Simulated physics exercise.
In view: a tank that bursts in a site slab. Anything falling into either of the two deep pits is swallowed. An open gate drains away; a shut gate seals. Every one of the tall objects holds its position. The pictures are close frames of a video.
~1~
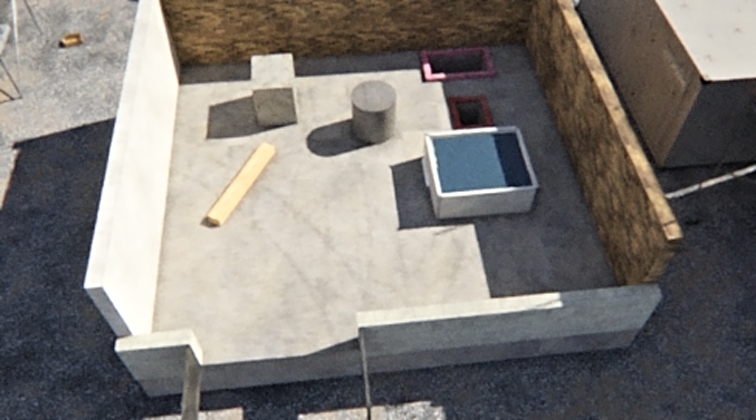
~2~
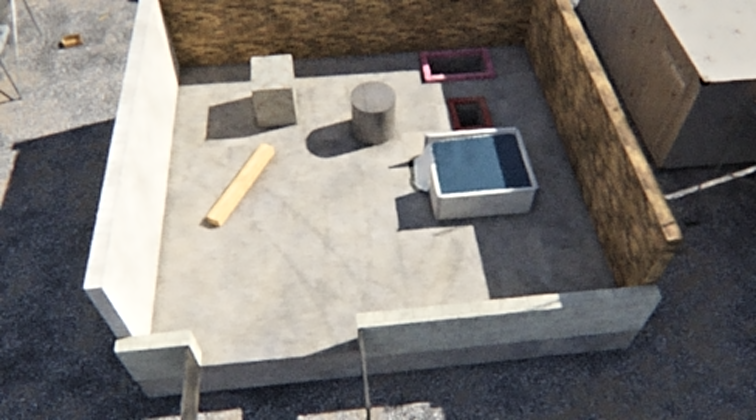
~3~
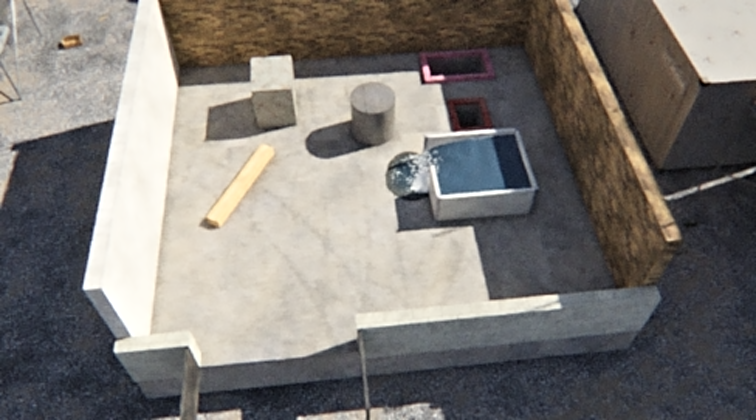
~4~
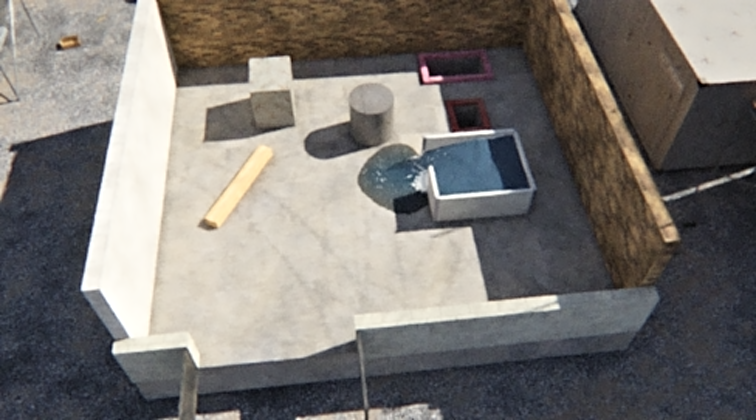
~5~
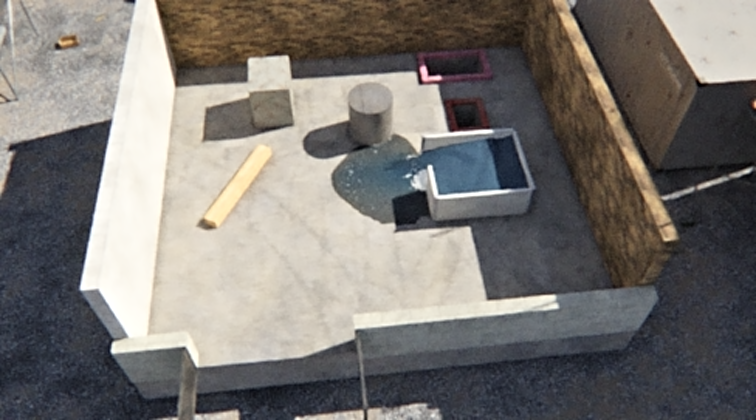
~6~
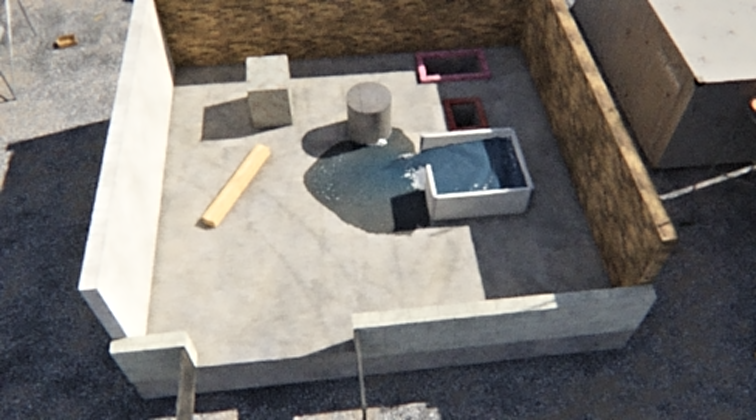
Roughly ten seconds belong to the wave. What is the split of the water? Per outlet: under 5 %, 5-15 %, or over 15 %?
Outlets: Gate - over 15 %; pink pit - under 5 %; red pit - under 5 %.
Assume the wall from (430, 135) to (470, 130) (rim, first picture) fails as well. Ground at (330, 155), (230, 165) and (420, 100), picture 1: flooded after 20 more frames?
Note, points one to three: Unreached / unreached / reached and soaked.
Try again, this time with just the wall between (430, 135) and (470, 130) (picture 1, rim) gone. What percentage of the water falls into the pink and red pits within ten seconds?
In percent: Pink 8, red 10.
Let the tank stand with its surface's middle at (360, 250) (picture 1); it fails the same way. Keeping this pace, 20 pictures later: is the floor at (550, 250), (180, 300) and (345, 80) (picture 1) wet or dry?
Unflooded - soaked - unflooded.
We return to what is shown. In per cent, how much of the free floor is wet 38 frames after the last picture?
About 45 per cent.
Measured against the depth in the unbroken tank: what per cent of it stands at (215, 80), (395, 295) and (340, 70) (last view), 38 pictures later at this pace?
In order: Roughly 4, 0 and 2 in a hundred.
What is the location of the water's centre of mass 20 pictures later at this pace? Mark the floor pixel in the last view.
I'd say near (358, 194).
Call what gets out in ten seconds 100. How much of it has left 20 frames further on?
I'd put it near 0 in a hundred.
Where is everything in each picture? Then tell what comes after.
In the first frame, the tank at (480, 163) is whole and still.
In the second frame, water pours out at (430, 166) and has run to (417, 188).
In the third frame, water pours out at (429, 168) and has run to (390, 183).
In the fourth frame, water pours out at (428, 169) and has run to (364, 184).
In the fifth frame, the front is at (337, 173), out from the gap at (427, 169).
In the sixth frame, the front is at (310, 172), out from the gap at (425, 168).
A moment on, water covers 15 % of the floor; the gate 0 %, the pink pit 0 %, the red pit 0 %.
Next, water covers 25 % of the floor; the gate 0 %, the pink pit 0 %, the red pit 0 %.
Then, water covers 35 % of the floor; the gate 0 %, the pink pit 0 %, the red pit 0 %.
Later, water covers 45 % of the floor; the gate 9 %, the pink pit 0 %, the red pit 0 %.
In the end, water covers 60 % of the floor; the gate 27 %, the pink pit 0 %, the red pit 0 %.
